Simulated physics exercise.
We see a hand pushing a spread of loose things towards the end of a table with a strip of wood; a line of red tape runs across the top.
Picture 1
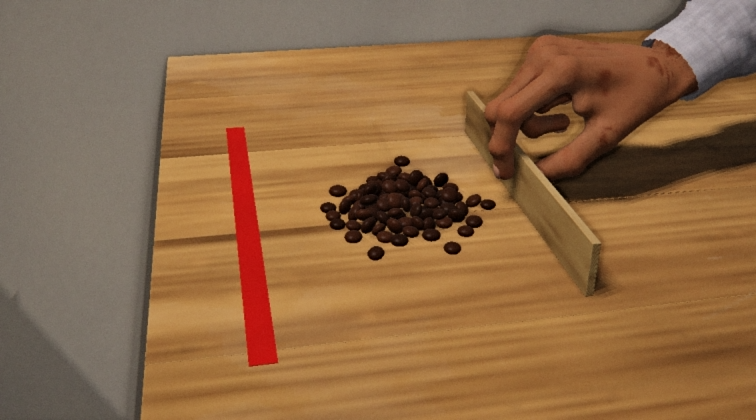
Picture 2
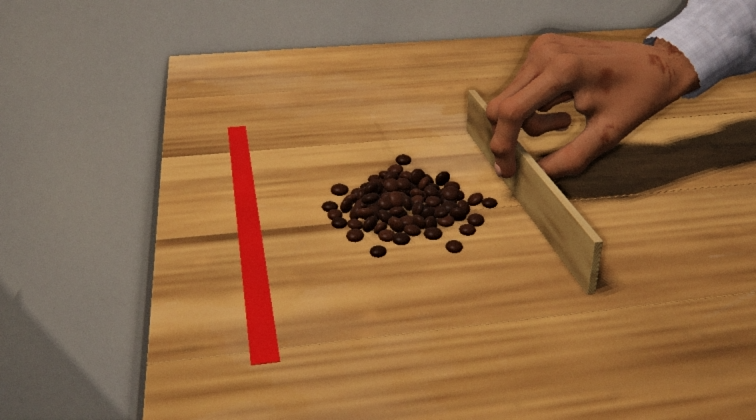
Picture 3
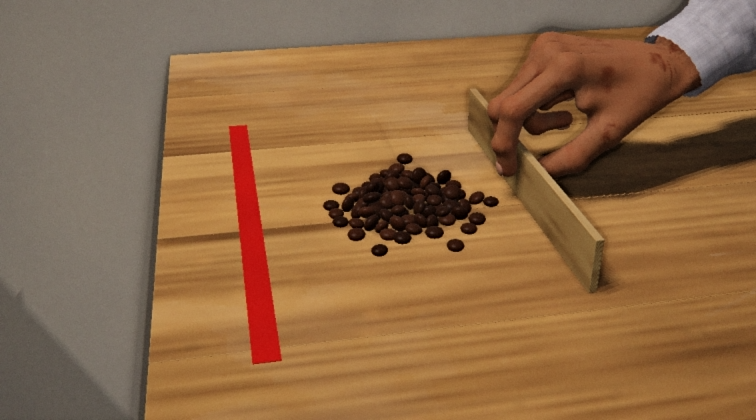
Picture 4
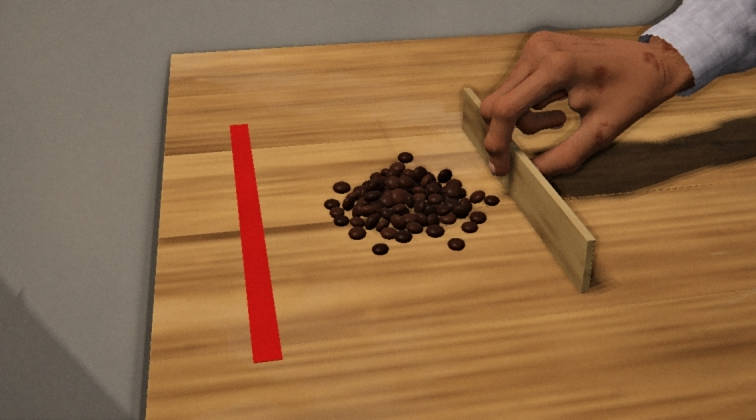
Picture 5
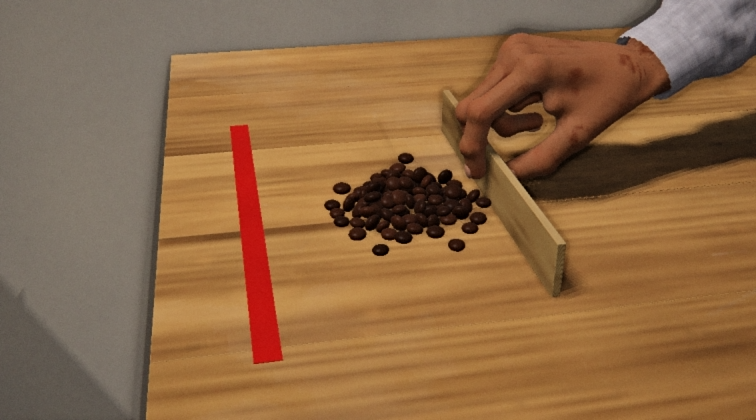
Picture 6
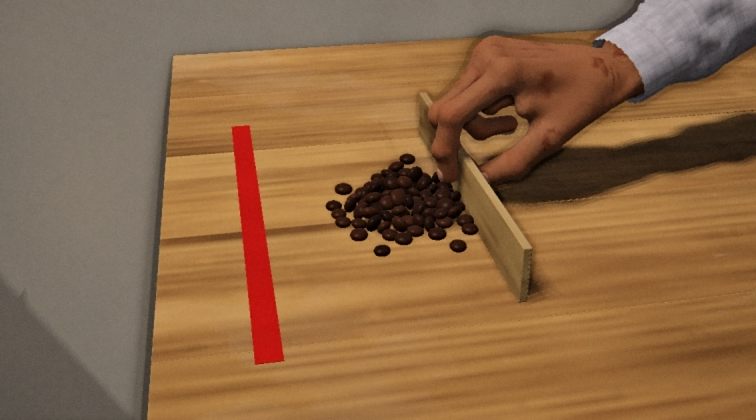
A hand in a pale blue cuff, at the upper right, holds a thin strip of wood upright on a light wooden tabletop, seen from above at an angle against a grey background. A loose heap of dark brown, flat chocolate drops lies mid-table, with red tape to its left near the edge. After staying almost still, the hand slides the strip left into the heap's near side, nudging a few drops, while the view barely shifts.
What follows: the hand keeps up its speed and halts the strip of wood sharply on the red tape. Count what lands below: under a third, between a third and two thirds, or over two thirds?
Lost: Less than a third of the heap.
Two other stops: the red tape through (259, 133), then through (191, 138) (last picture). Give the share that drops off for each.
Roughly 0 per cent, and 90 per cent.
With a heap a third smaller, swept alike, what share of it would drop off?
Roughly 10 in a hundred.
Soon, strip of wood still moving, near (348, 166); heap all on the table, its front near (256, 220).
A while on, strip of wood stopped at the red tape; heap a small part over the edge.
Towards the end, strip of wood stopped at the red tape; heap about a quarter over the edge.
Finally, strip of wood stopped at the red tape; heap about a quarter over the edge.
